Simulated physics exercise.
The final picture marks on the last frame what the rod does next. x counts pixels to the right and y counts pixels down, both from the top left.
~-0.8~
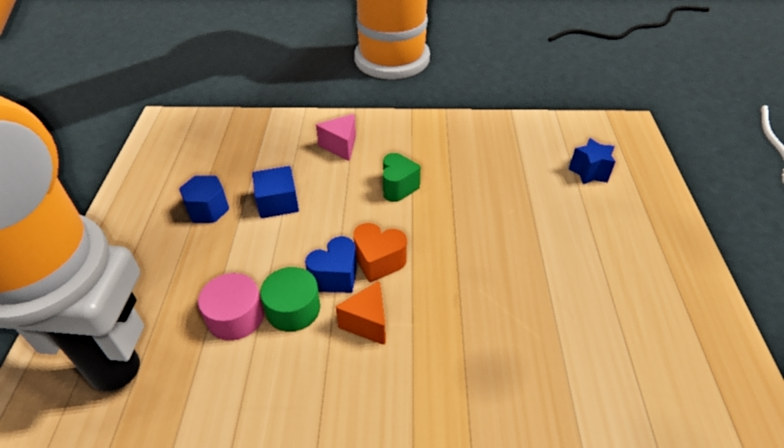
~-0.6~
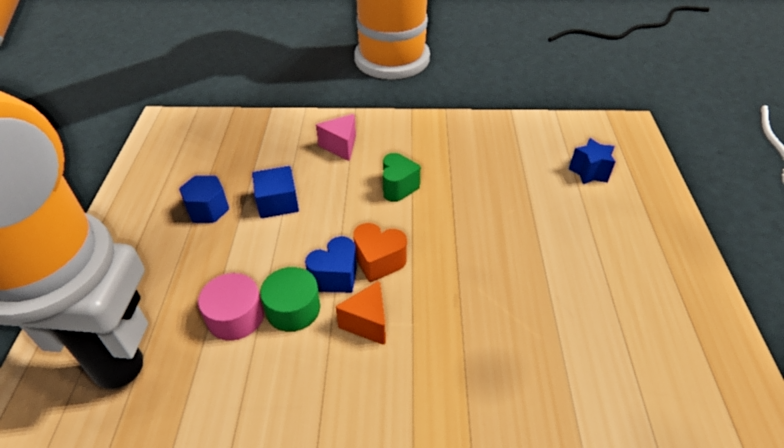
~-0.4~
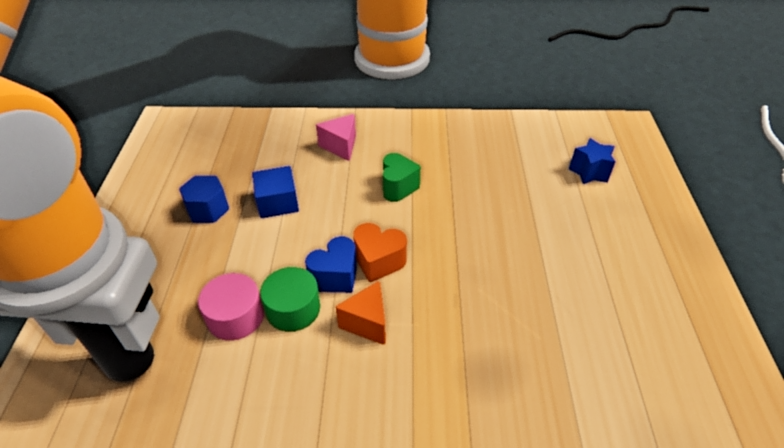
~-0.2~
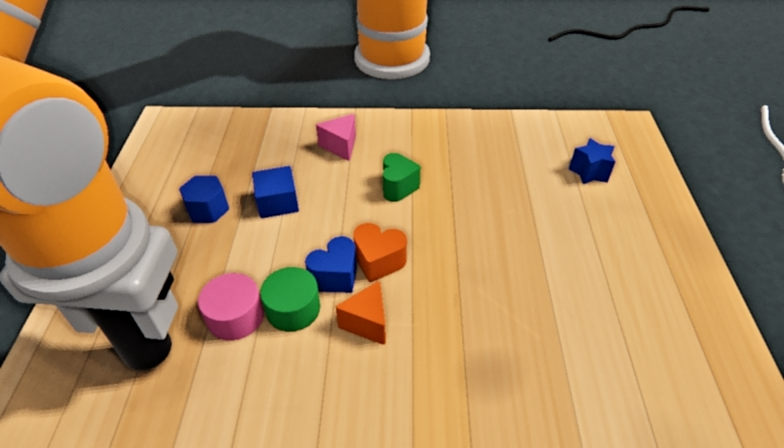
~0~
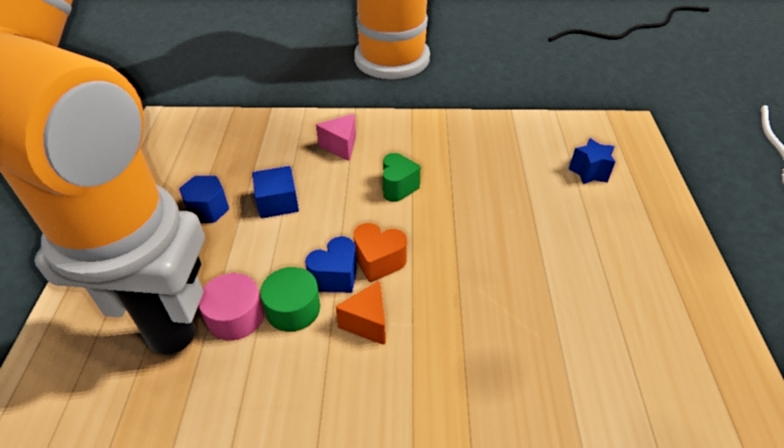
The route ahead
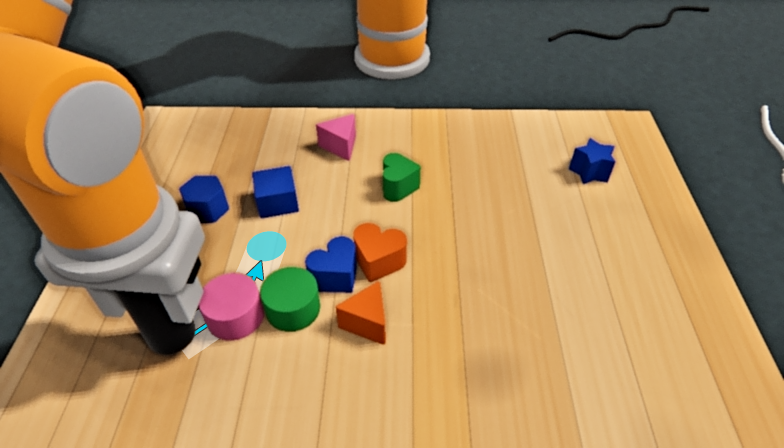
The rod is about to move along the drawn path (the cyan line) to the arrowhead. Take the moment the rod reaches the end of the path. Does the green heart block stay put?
Final answer: Yes.
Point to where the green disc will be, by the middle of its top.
By then it is at (331, 290).
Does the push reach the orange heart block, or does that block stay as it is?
Somewhere new.
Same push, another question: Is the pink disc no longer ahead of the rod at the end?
My answer is yes.
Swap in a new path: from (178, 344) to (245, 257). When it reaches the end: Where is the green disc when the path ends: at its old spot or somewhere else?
At the end, its place is different.
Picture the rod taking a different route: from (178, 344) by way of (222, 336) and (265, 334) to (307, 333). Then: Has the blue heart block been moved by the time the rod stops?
Yes, it checks out.
Drawn move, from (178, 344) by way of (222, 315) and (252, 281) to (267, 246).
What follows on the original path. One third of the way, rod at (219, 306); pink disc at (265, 278); green disc at (319, 290); blue heart block at (341, 250); orange heart block at (381, 238).
Two thirds of the way, rod at (250, 272); pink disc at (296, 258); green disc at (331, 290); blue heart block at (350, 249), turned 20° anticlockwise; orange heart block at (388, 235).
At the end, rod at (264, 237); pink disc at (300, 251); green disc at (331, 290); blue heart block at (352, 249), turned 20° anticlockwise; orange heart block at (389, 235); green heart block still.
